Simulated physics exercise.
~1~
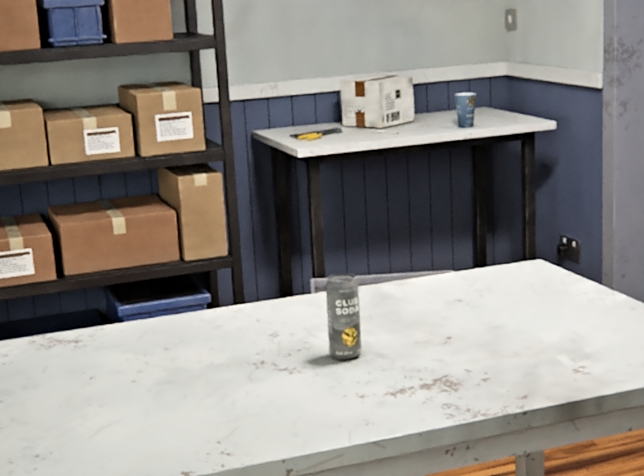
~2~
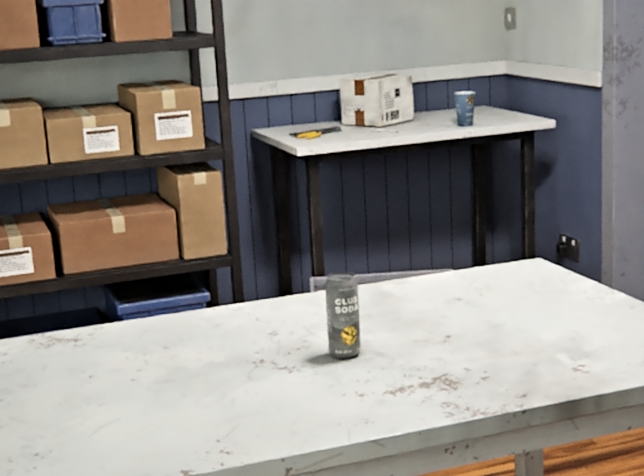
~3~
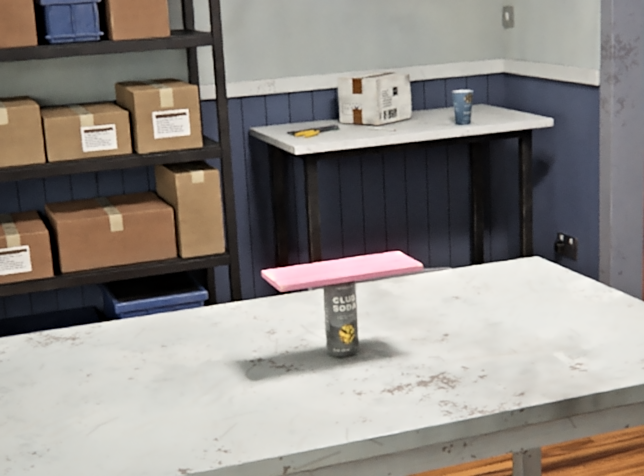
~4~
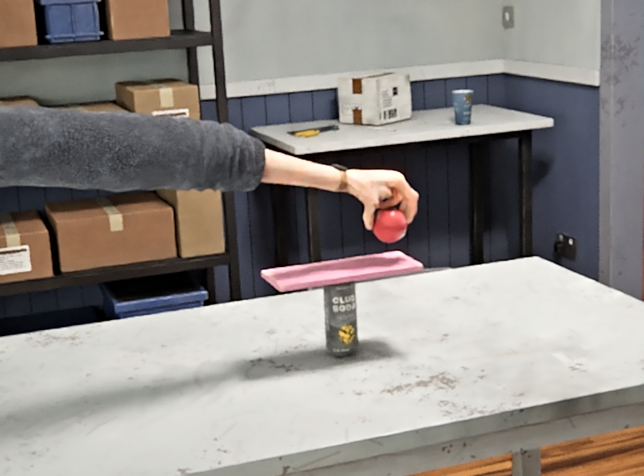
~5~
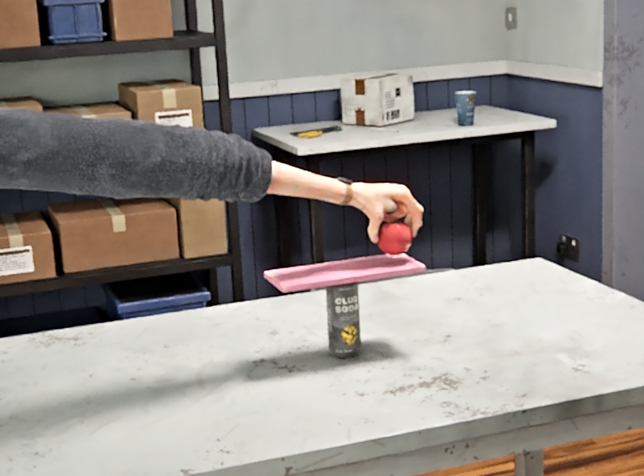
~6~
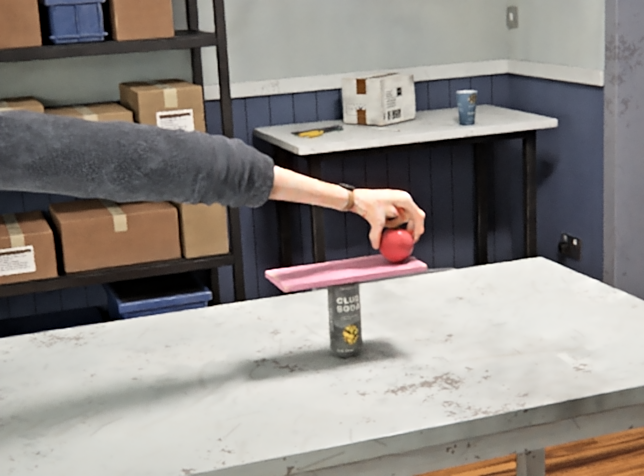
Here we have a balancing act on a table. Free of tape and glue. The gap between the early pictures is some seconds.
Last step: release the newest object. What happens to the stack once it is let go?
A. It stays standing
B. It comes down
B, it comes down.
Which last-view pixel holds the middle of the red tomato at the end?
Roughly at pixel (417, 326).
Then, 0.50 s later than the last frame, red tomato now fallen; pink board tilted by 73°.
Then, 1.10 s later than the last frame, pink board now fallen; grey can tilted by 53°.
When it is over, fallen, pink board, red tomato and grey can. End places, in pixels of the last picture, red tomato near (417, 327). The stack gives way.
